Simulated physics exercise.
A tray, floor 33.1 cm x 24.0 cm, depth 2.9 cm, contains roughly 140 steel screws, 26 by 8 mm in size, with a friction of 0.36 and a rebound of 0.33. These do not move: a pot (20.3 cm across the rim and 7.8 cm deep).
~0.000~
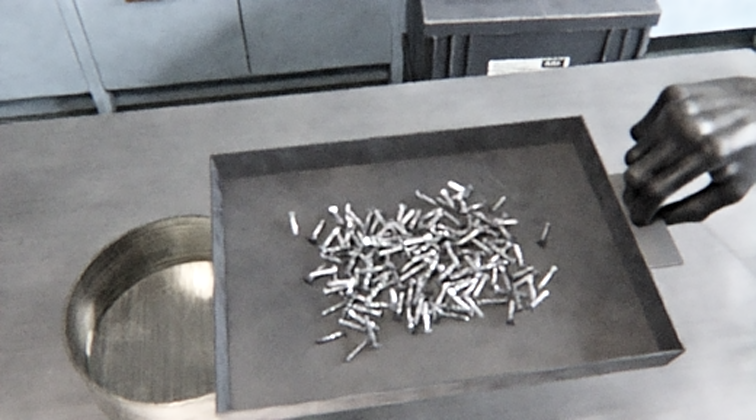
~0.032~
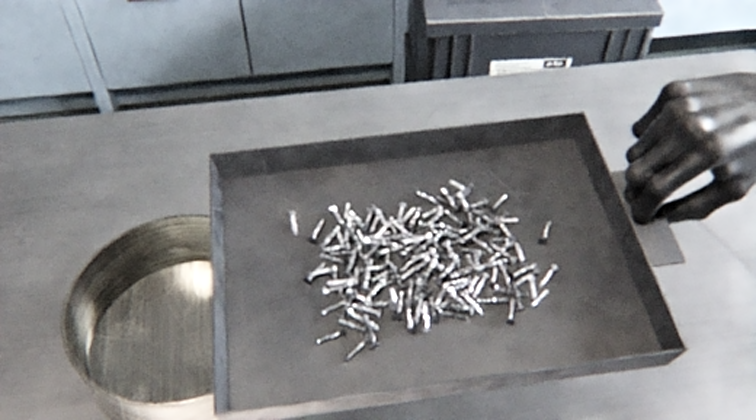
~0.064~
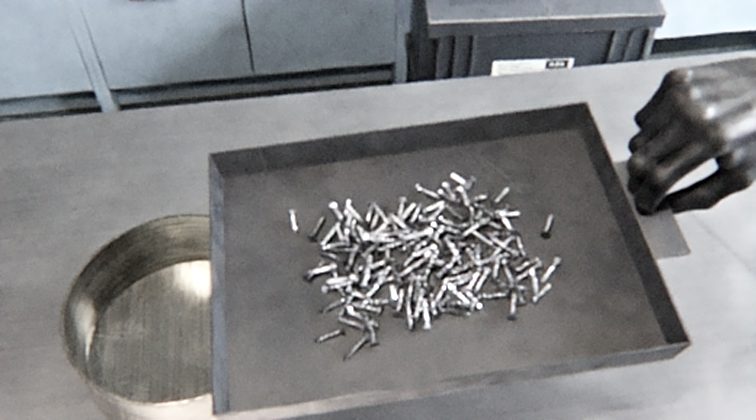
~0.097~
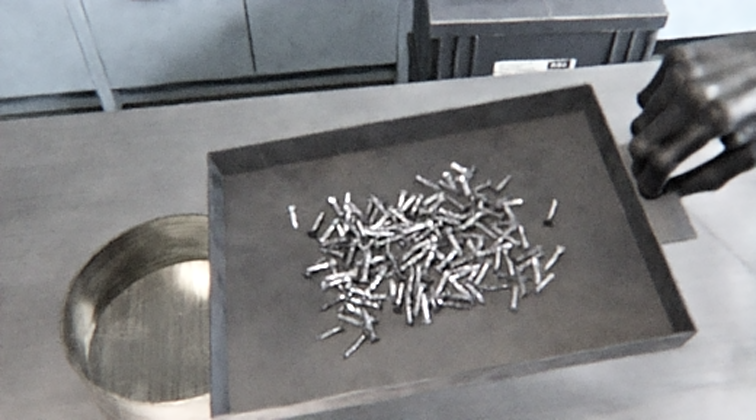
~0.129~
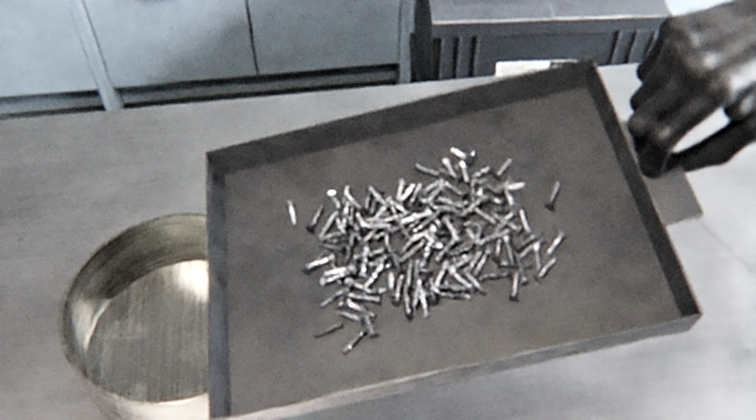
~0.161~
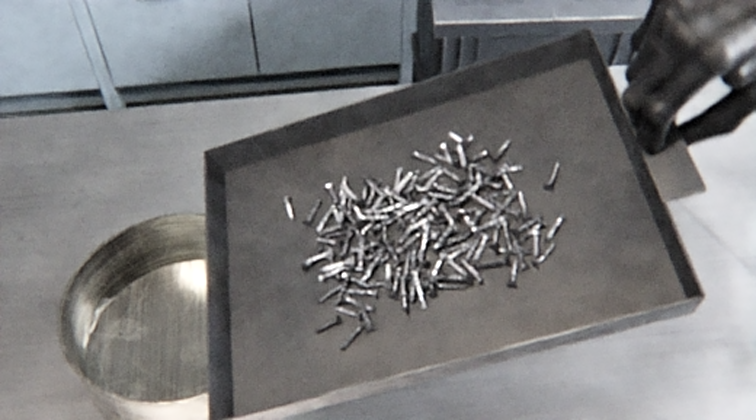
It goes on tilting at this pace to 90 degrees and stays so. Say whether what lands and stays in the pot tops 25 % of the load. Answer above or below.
Share kept below, set against 25 %: Above.
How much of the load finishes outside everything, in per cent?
Roughly 55 per cent.
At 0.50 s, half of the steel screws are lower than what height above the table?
Some 18 cm.
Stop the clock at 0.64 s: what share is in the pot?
Near 35 per cent so far.
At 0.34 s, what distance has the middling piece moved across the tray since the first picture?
About 2 cm.
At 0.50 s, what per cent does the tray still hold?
About 95 per cent.
After 0.34 s, tilt 50 degrees; tray 100 %; middle of all pieces on or above the table near (352, 198).
Then, at 0.50 s, tilt 79 degrees; tray 95 %, in the air 5 %; middle of all pieces on or above the table near (244, 289).
After 0.64 s, tilt 90 degrees; pot 35 %, outside 10 %, tray 20 %, in the air 40 %; middle of all pieces on or above the table near (186, 403).
After 0.77 s, tilt 90 degrees; pot 35 %, outside 45 %, tray 15 %, in the air 5 %.
At rest (1.9 s), pot 40 %, outside 55 %, tray 5 %.
